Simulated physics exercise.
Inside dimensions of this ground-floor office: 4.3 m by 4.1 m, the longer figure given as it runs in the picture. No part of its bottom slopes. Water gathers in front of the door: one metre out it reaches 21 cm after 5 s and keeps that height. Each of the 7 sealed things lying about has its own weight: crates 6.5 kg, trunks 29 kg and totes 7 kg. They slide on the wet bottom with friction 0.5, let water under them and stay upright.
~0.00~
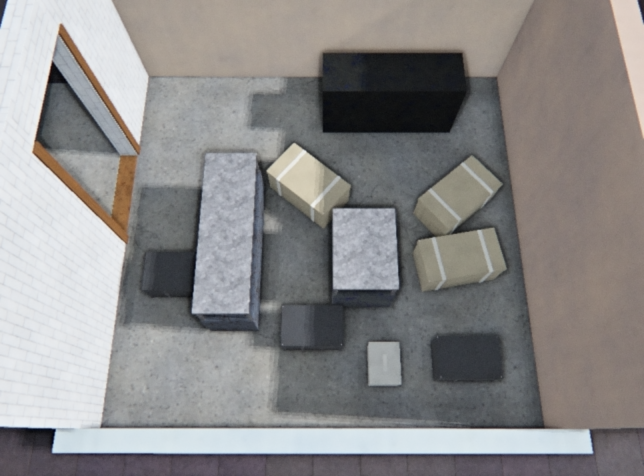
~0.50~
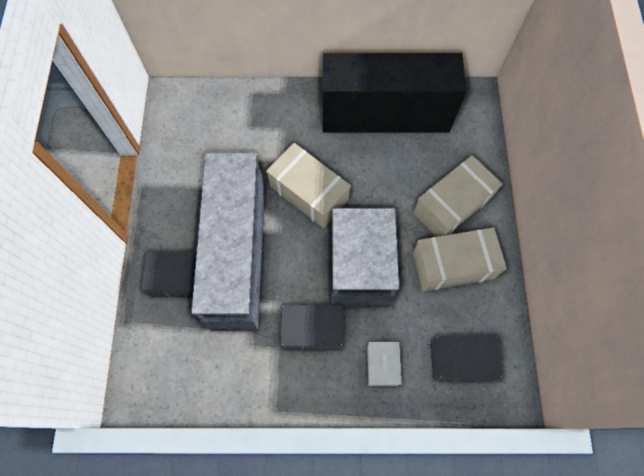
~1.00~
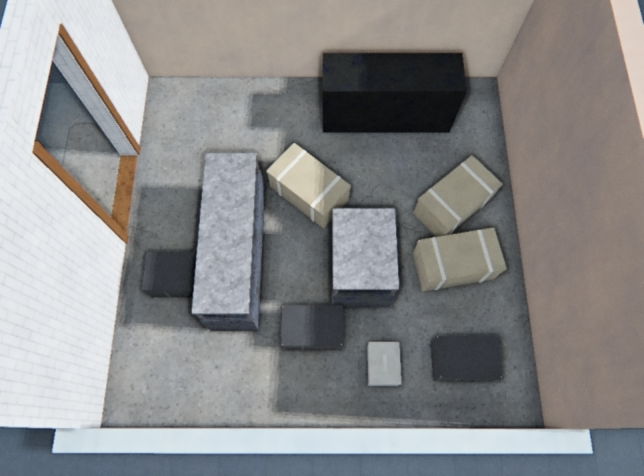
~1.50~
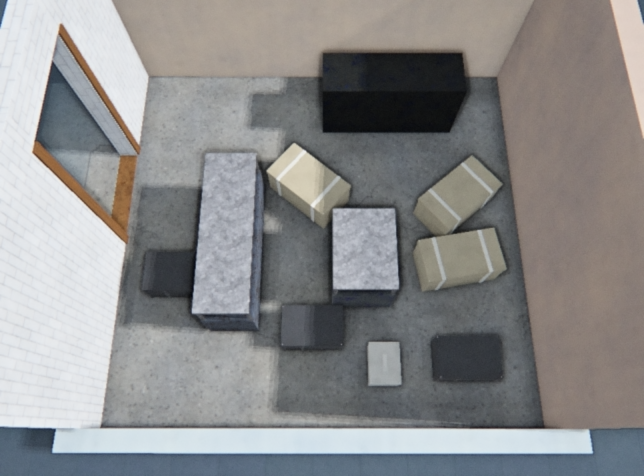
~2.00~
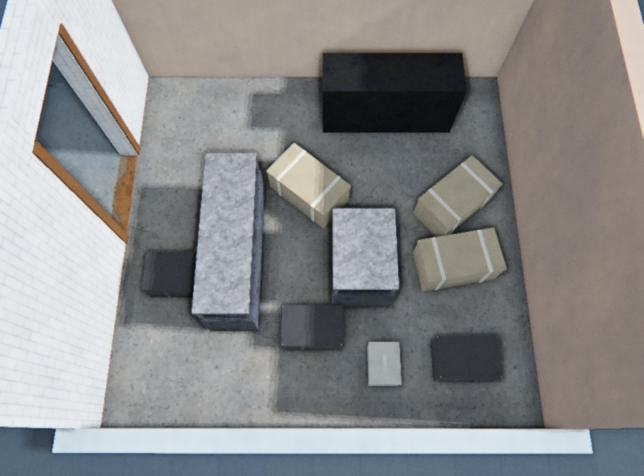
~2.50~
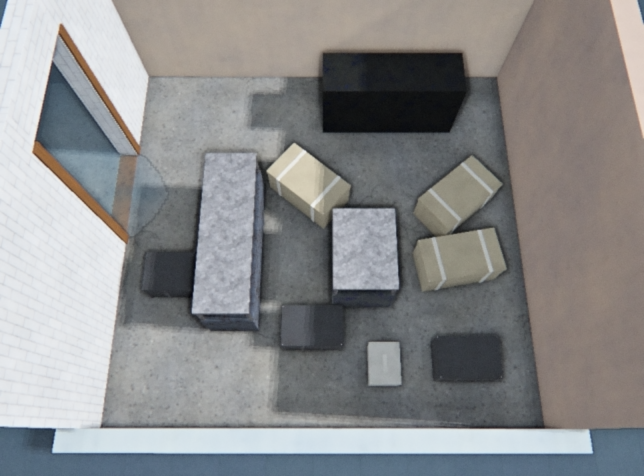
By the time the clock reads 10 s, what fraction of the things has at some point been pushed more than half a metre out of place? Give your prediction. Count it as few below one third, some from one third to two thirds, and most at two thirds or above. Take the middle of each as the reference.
Few.
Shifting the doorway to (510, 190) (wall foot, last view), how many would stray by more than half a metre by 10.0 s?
Result: 2.
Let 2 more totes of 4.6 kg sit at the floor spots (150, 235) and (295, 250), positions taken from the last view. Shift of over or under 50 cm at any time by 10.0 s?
The first: Exceeds it. The second: Falls below it.
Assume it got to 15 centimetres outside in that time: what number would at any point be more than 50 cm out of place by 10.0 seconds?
Then 1.
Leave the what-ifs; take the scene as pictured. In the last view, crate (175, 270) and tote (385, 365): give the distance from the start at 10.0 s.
The first is 40 cm from its start, the second 0 cm.
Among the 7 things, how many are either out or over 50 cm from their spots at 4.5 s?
By that time the total stands at 0.
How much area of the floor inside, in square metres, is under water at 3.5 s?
At that time the wet patch spans about 1.5 m2.
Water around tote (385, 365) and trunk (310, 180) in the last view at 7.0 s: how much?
Roughly 0 and 2 cm.
After 3.5 s 0 of 7 are over 50 cm from their spots; 0 afloat.
After 4.5 s 0 of 7 are over 50 cm from their spots; 0 afloat.
After 7.0 s 1 of 7 are over 50 cm from their spots; 1 afloat.
After 10.0 s 0 of 7 are over 50 cm from their spots, and 1 have been at some point; 1 afloat.
